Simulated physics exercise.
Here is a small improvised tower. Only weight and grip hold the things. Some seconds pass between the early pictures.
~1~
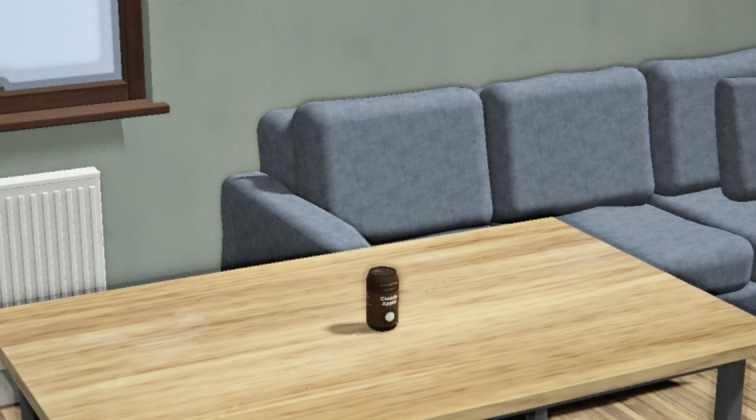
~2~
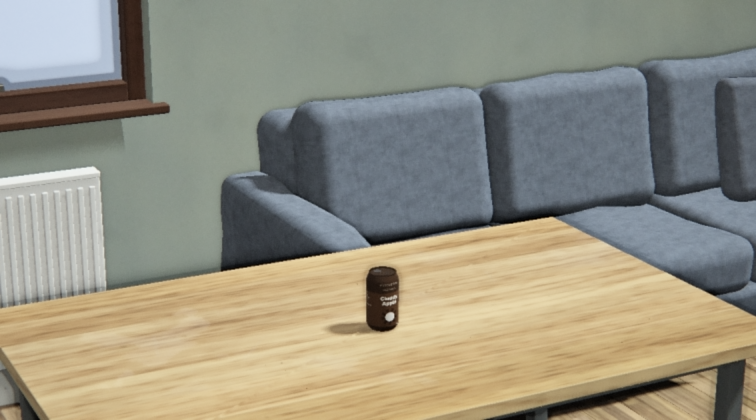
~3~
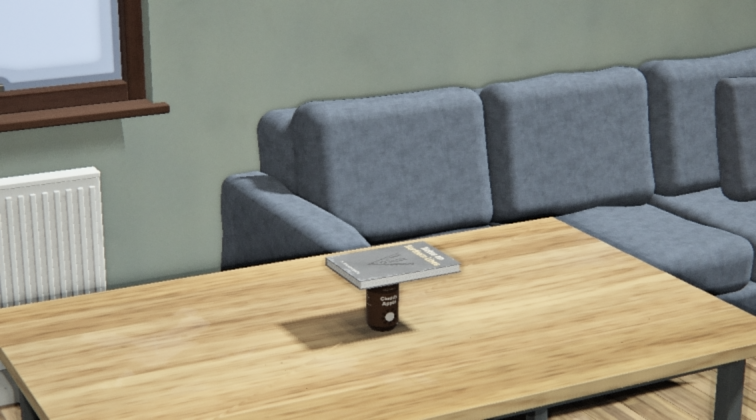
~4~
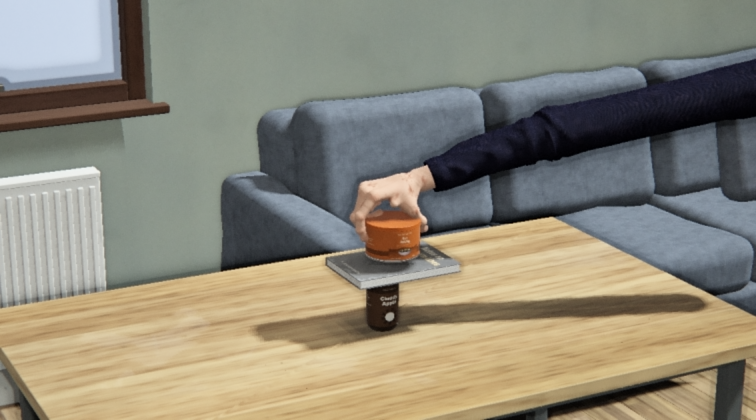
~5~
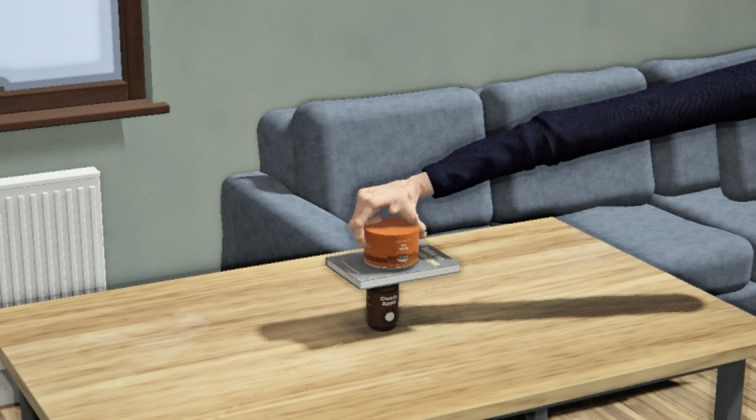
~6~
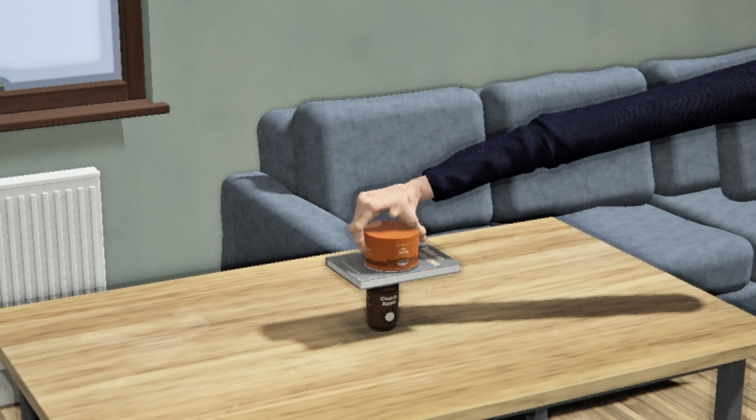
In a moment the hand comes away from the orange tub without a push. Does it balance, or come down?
In the end the stack stays up.
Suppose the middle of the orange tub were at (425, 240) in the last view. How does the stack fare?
Then it comes apart.
Then, 0.30 s past the last view, nothing moves.
Then, 0.70 s past the last view, orange tub resting near (391, 247).
Finally, all 3 still in place. Final places as the last picture's camera would see them, orange tub near (391, 247). The stack keeps its balance.
